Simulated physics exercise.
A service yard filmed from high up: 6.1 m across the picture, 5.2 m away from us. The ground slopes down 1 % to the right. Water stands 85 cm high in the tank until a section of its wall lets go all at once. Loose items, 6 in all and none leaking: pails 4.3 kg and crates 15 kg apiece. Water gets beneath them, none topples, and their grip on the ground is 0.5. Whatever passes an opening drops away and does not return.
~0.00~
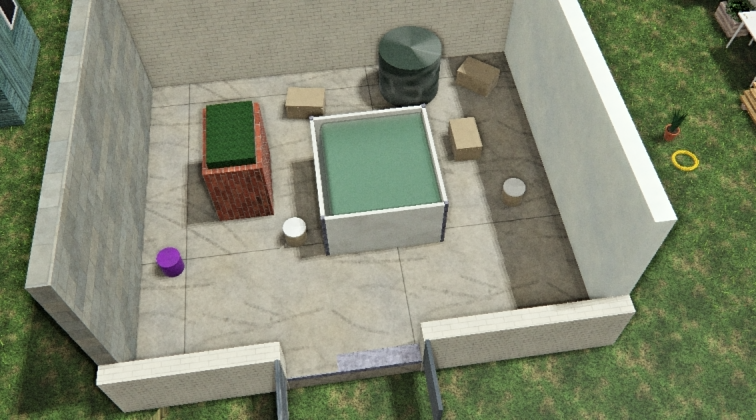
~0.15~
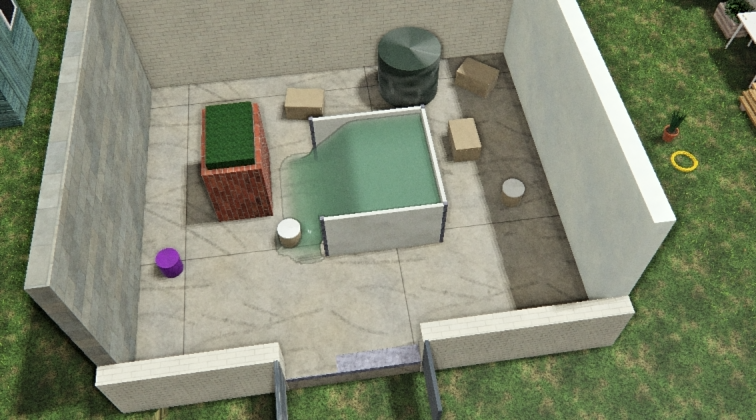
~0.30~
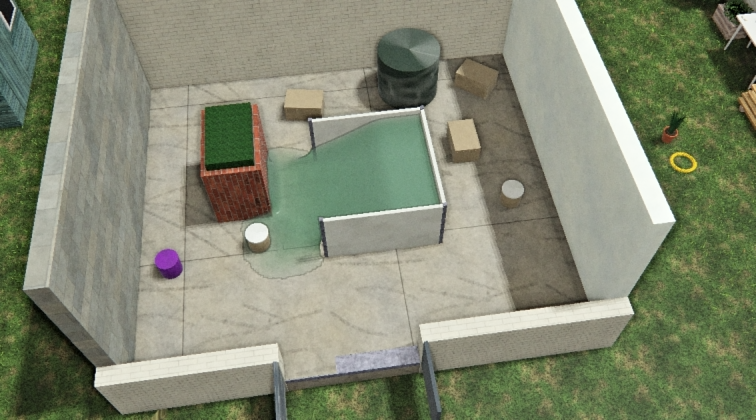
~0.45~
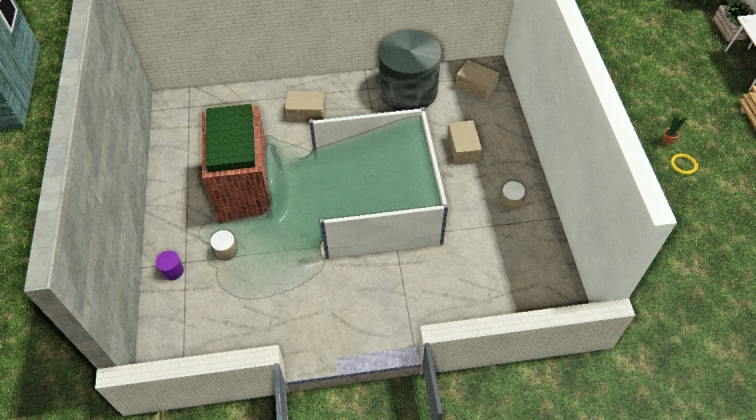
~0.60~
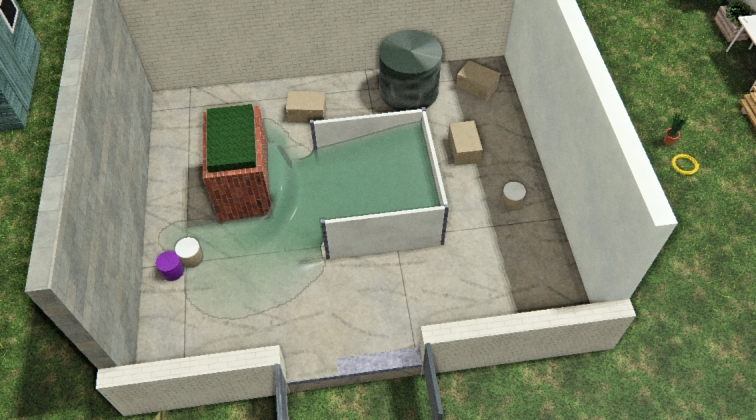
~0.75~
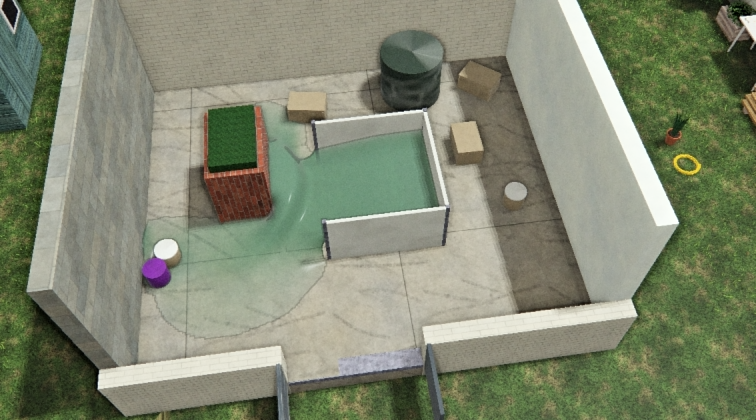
The video shows a walled yard seen from above, where green water spreads leftward from an opened white enclosure around a brick block, carrying a white pail across the paving to a purple pail, which then shifts slightly left.
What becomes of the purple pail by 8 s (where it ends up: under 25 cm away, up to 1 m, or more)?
The purple pail travels far.
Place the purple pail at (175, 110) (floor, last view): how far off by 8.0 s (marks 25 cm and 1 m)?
It ends far away.
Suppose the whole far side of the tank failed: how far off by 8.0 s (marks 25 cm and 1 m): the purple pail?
Then the purple pail gets carried off.
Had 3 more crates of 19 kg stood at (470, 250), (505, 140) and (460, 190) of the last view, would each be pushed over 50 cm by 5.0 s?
In that order: Short of it, short of it, short of it.
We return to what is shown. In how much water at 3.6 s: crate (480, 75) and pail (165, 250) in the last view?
Roughly 2 and 9 cm.
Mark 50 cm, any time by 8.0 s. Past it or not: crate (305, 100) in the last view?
It is more.
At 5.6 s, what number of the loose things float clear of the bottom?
At that moment 2.
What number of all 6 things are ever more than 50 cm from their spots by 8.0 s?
I count 4.
After 1.6 s the purple pail is near (145, 313), 0.9 m from its start, afloat; 0 of 6 are out; 2 afloat.
After 3.6 s the purple pail is near (229, 336), 1.5 m from its start, afloat; 0 of 6 are out; 3 afloat.
After 5.6 s the purple pail is near (326, 360), 2.6 m from its start, aground; 0 of 6 are out; 2 afloat.
After 8.0 s the purple pail has gone out; 1 of 6 are out; 5 afloat.
